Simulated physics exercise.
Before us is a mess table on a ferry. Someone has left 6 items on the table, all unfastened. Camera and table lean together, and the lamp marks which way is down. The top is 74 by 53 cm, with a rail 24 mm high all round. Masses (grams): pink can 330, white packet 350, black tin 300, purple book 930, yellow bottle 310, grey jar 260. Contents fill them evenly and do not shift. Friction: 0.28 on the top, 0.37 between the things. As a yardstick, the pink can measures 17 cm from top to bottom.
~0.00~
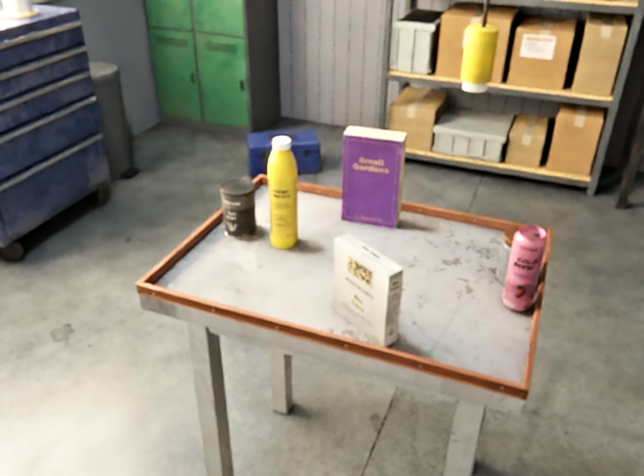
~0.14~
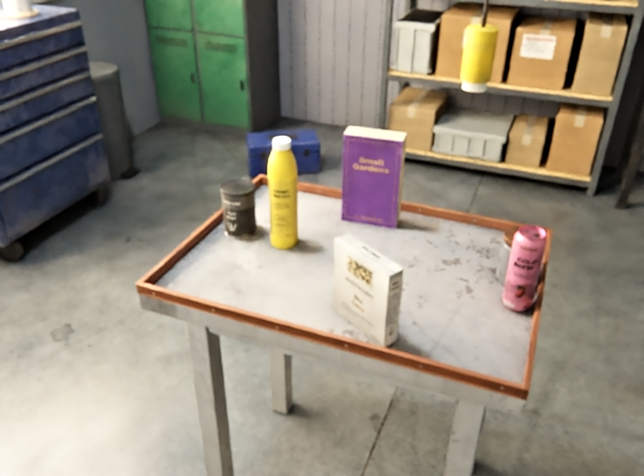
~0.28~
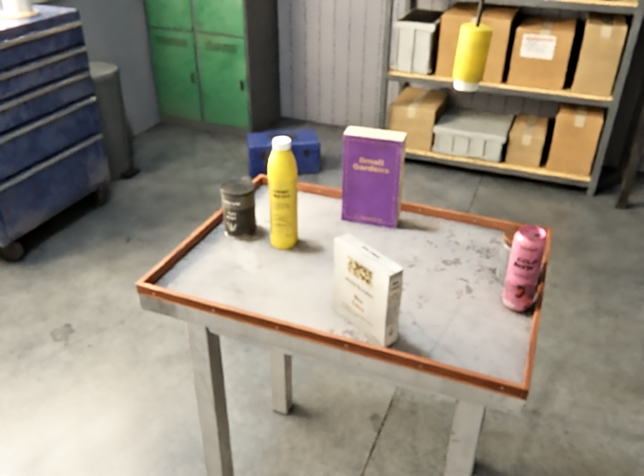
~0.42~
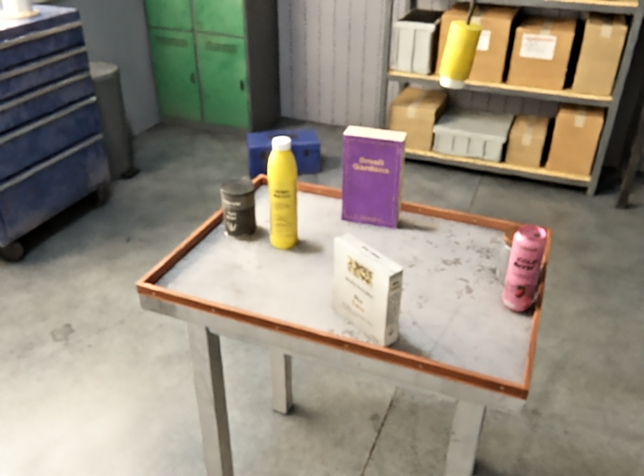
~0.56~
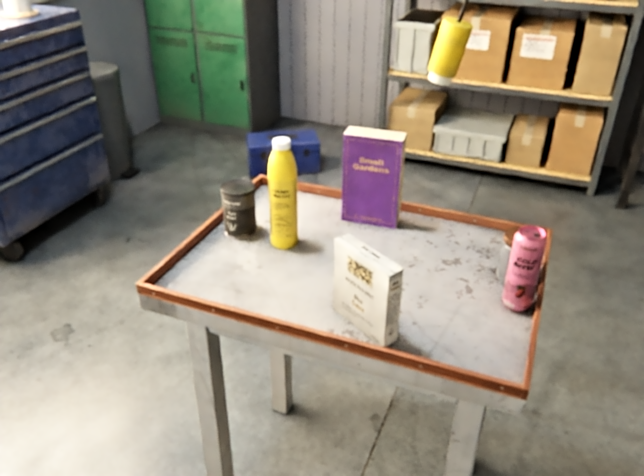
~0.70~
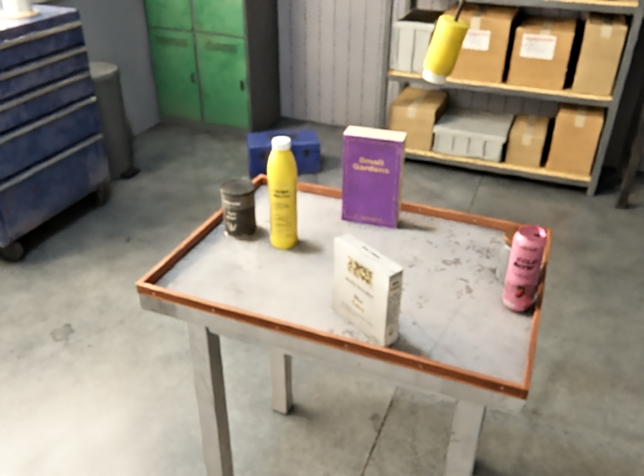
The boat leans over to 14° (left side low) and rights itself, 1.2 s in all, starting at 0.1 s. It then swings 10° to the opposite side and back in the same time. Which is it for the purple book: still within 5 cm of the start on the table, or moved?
The purple book holds its spot.
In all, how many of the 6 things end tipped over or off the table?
In all, 0.
After 1.10 s, heel 4°, left side down.
After 1.60 s, heel 5°, right side down.
After 2.70 s, boat level.
At rest (3.0 s), all 6 in place, give or take 5 cm. In the last view, purple book near (373, 178).
